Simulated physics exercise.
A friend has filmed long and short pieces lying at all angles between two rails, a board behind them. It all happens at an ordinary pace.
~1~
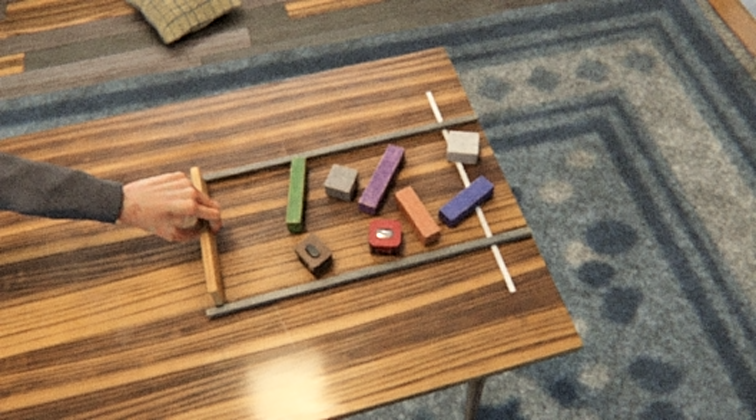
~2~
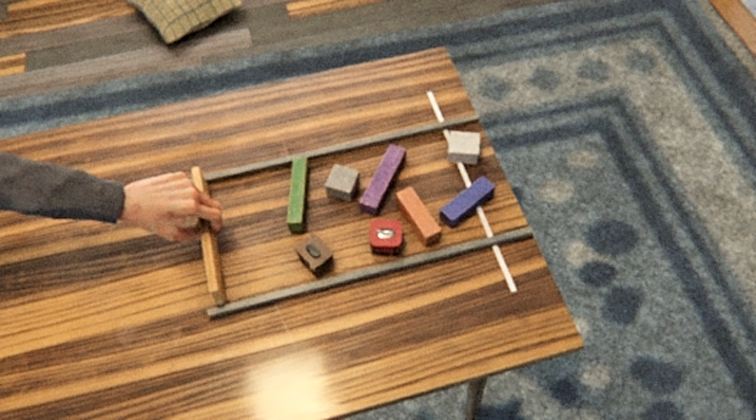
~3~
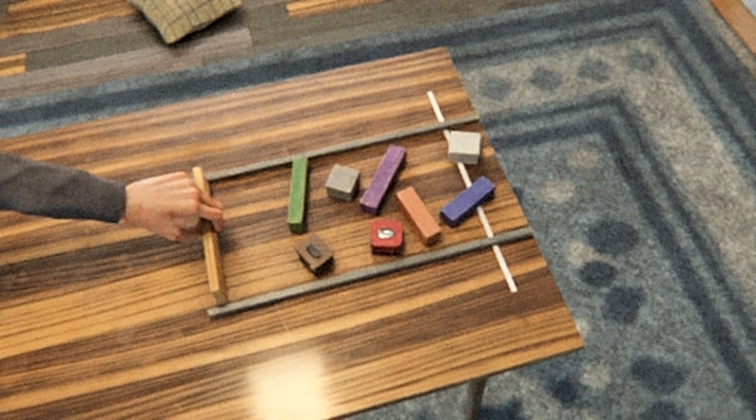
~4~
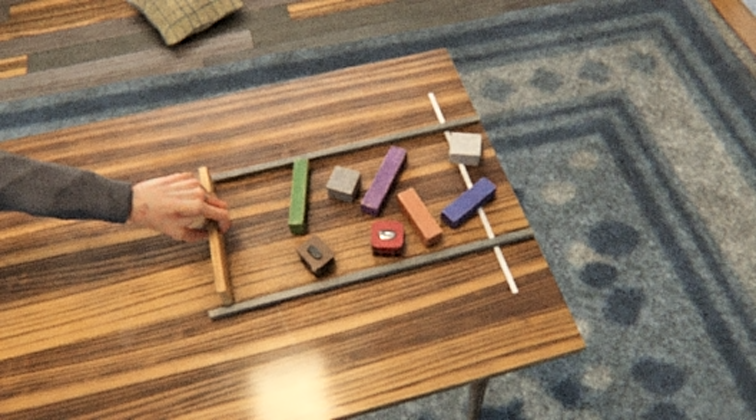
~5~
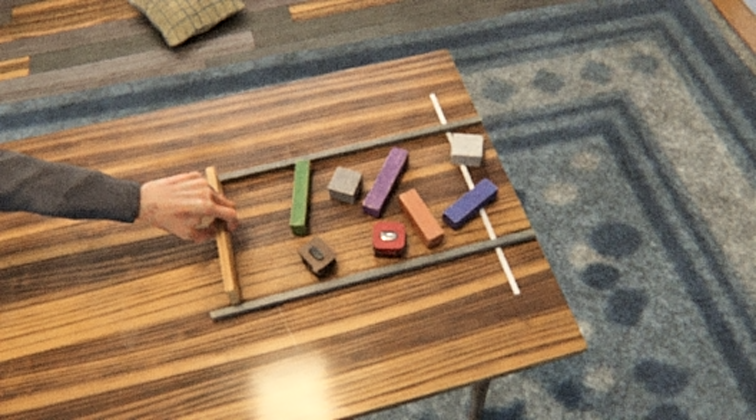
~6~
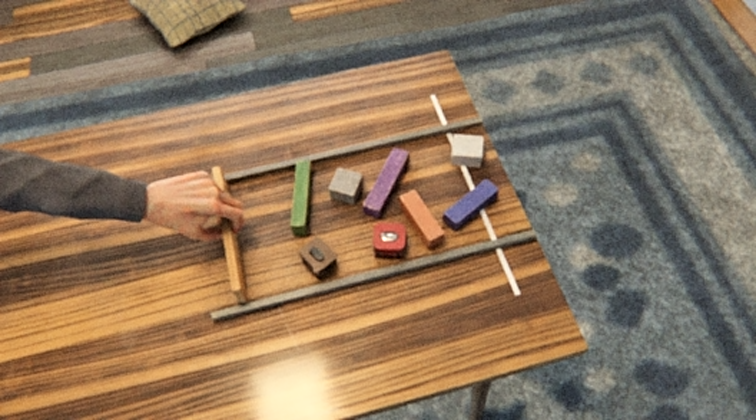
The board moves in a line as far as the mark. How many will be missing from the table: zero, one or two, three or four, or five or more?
Outcome: The number that fall off is three or four.
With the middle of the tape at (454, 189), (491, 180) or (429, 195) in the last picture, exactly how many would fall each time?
Try by try, 3, 6 and 1.
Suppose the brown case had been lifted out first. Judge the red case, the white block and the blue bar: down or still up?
The red case survives, the white block goes over, the blue bar falls.
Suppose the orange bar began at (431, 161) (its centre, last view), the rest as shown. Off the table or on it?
Then it tumbles off.
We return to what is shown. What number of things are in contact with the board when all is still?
It touches 2.
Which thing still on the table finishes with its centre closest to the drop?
It is the red case.
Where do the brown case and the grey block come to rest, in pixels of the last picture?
Near (500, 218) and (484, 146).
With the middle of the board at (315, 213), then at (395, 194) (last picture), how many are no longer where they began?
By then 2, and 7.
Soon after, none off yet; white block at rest near (467, 151); blue bar at rest near (471, 205); orange bar at rest near (421, 219).
Then, none off yet; white block at rest near (467, 151); blue bar moved a little near (500, 194); orange bar moved about its own width near (467, 210).
At rest, the number that fall off is three or four; fallen, purple bar, orange bar, blue bar and white block.
